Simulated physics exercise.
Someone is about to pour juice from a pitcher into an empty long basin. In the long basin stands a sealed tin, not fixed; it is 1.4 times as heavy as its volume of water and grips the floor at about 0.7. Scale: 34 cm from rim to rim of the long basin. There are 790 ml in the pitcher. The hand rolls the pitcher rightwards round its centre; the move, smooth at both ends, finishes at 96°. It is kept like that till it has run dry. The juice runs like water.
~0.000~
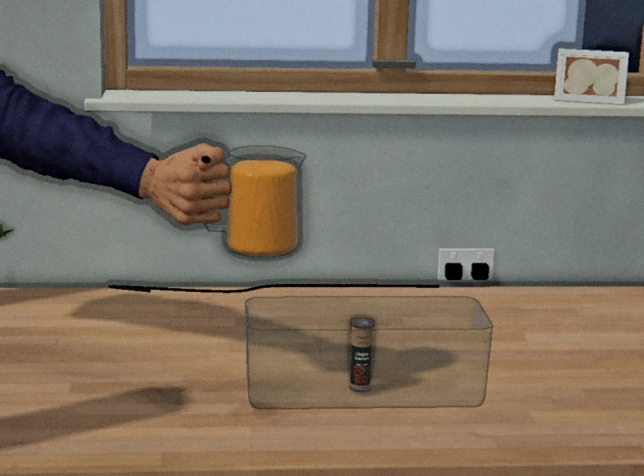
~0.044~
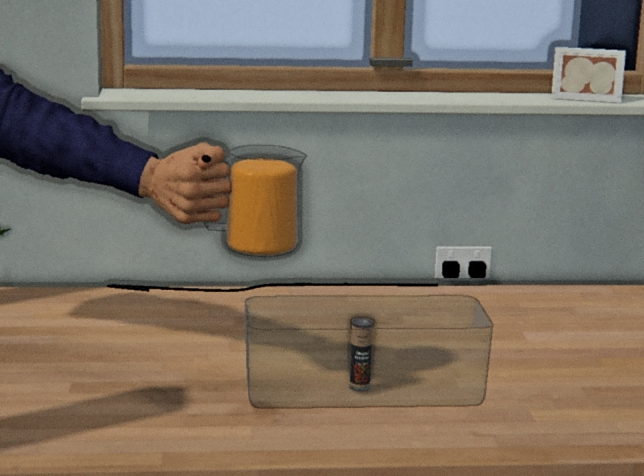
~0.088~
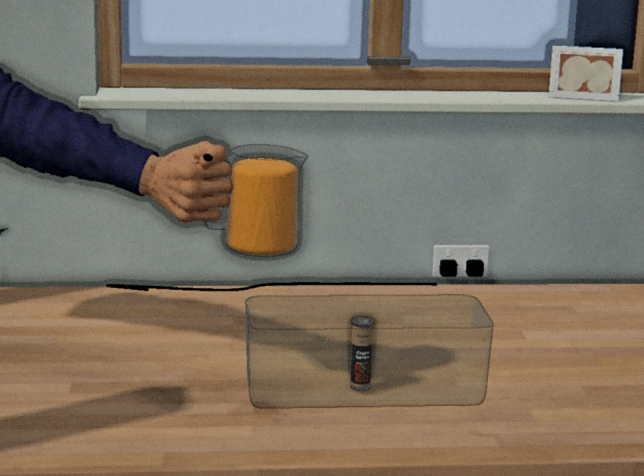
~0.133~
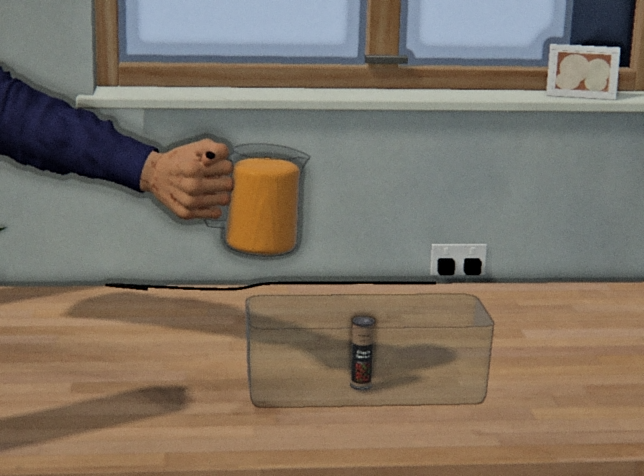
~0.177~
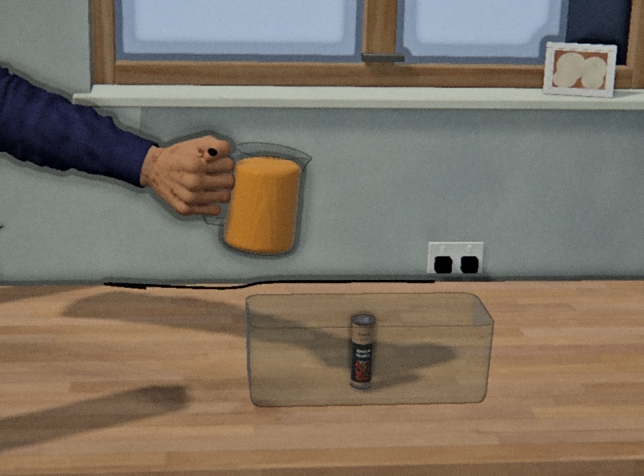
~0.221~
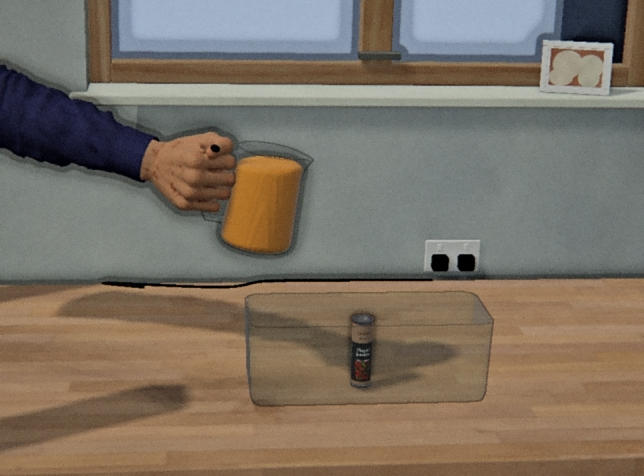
A hand holding a clear pitcher of orange juice kept it almost still at first, then slowly tilted it slightly to the right above a long, clear basin with a small tin inside.
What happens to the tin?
It keeps standing.
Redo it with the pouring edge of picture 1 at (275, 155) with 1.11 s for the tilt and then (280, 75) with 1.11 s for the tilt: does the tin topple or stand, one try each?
First it falls; then it remains upright.
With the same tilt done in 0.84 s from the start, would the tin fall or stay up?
Then it remains upright.
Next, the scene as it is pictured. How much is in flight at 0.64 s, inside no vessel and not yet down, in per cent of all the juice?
Some 8 per cent.
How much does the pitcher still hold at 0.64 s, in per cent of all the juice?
Near 90 in a hundred.
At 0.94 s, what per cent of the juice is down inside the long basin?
Near 26 in a hundred.
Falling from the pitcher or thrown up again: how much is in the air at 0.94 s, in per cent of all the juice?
About 22 per cent.
After 0.64 s the tilt is 59° and 91 per cent is still to pour; the tin stands where it began.
After 0.94 s the tilt is 91° and 54 per cent is still to pour; the tin stands where it began.
After 1.26 s the tilt is 96° and 16 per cent is still to pour; the tin stands where it began.
After 1.61 s the tilt is 96° and 5 per cent is still to pour; the tin stands where it began.
In the end the tin stands where it began.
